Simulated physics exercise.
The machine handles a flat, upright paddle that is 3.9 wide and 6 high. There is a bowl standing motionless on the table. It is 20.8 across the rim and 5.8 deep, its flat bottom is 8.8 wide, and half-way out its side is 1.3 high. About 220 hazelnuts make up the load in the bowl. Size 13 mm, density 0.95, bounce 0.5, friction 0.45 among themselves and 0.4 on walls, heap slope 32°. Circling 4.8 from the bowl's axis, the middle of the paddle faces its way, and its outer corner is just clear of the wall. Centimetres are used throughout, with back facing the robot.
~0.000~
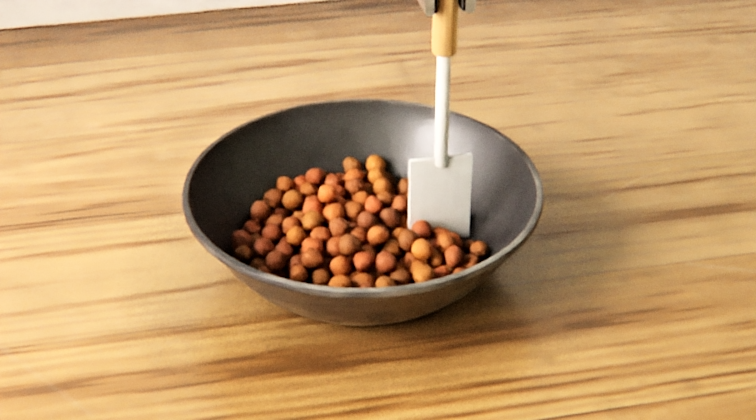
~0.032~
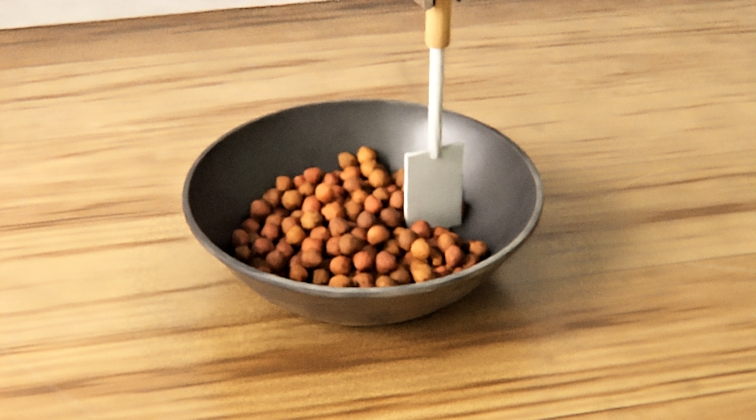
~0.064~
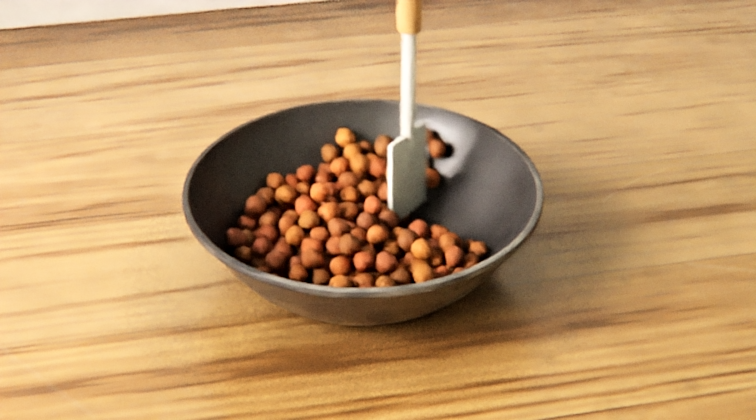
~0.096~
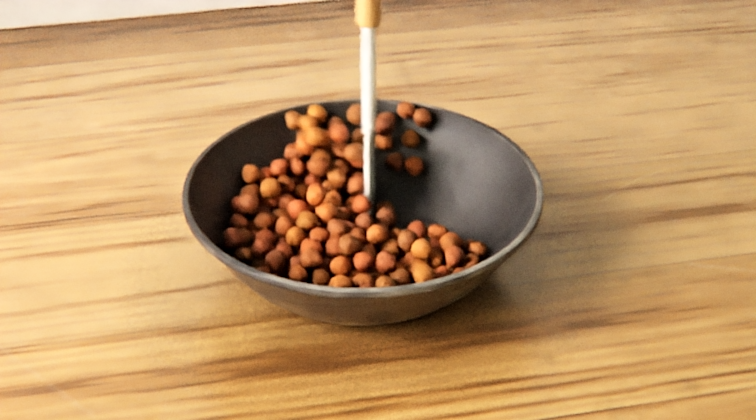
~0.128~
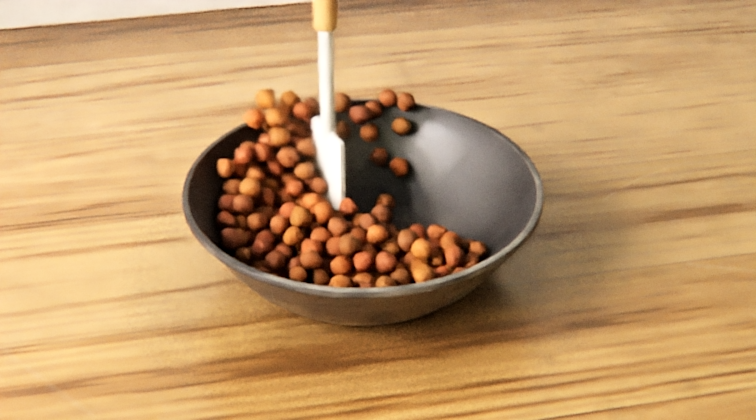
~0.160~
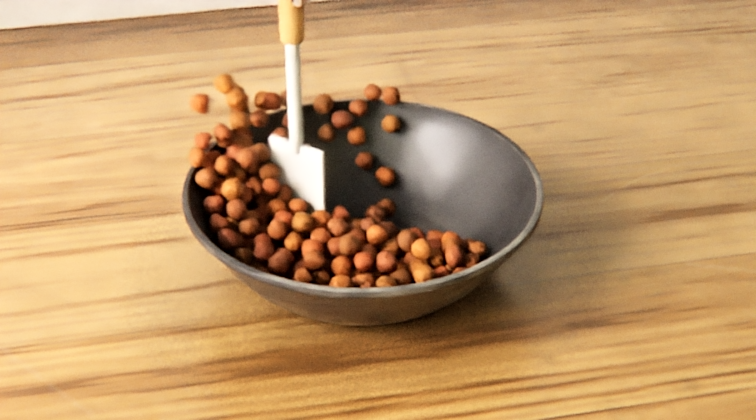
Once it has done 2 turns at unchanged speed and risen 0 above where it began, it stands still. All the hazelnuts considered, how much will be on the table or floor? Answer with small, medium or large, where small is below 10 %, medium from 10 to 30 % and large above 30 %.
It is large.
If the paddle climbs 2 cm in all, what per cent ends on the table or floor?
That works out to some 25 per cent.
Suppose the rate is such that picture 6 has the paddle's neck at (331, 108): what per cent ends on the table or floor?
Roughly 20 per cent.
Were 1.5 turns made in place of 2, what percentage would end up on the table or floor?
Close to 40 in a hundred.
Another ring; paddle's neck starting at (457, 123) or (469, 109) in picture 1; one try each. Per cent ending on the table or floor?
Roughly 45 % and 35 %.
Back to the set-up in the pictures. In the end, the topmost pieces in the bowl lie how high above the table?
I'd say close to 4.5 centimetres.
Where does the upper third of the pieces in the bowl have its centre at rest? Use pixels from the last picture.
(415, 194).
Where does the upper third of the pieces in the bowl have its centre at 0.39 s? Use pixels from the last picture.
Around (486, 188).
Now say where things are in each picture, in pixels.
The first frame shows paddle neck at (442, 135), 0° round; upper third of the load around (353, 232), from x 240 to 480, top at y 165; 225 in the bowl.
The second frame shows paddle neck at (436, 127), 13° round; upper third of the load around (358, 226), from x 240 to 480, top at y 155.
The third frame shows paddle neck at (408, 111), 43° round; upper third of the load around (350, 206), from x 235 to 480, top at y 135.
The fourth frame shows paddle neck at (369, 105), 74° round; upper third of the load around (323, 185), from x 230 to 480, top at y 110.
The fifth frame shows paddle neck at (328, 109), 105° round; upper third of the load around (290, 171), from x 225 to 480, top at y 95.
The sixth frame shows paddle neck at (296, 123), 136° round; upper third of the load around (252, 165), from x 195 to 480, top at y 85; 221 in the bowl, 4 in flight or on the tool.
By 0.39 s, 2° round, highest piece 10 above the table; 159 in the bowl, 38 on the table or floor, 28 in flight or on the tool.
By 0.62 s, 228° round, highest piece 7 above the table; 144 in the bowl, 81 on the table or floor.
By 0.94 s, 0° round, highest piece 5 above the table; 132 in the bowl, 93 on the table or floor.
By 1.64 s, 0° round, highest piece 5 above the table; 132 in the bowl, 93 on the table or floor.
Final count, 132 in the bowl, 93 on the table or floor. That is 41 % on the table or floor.
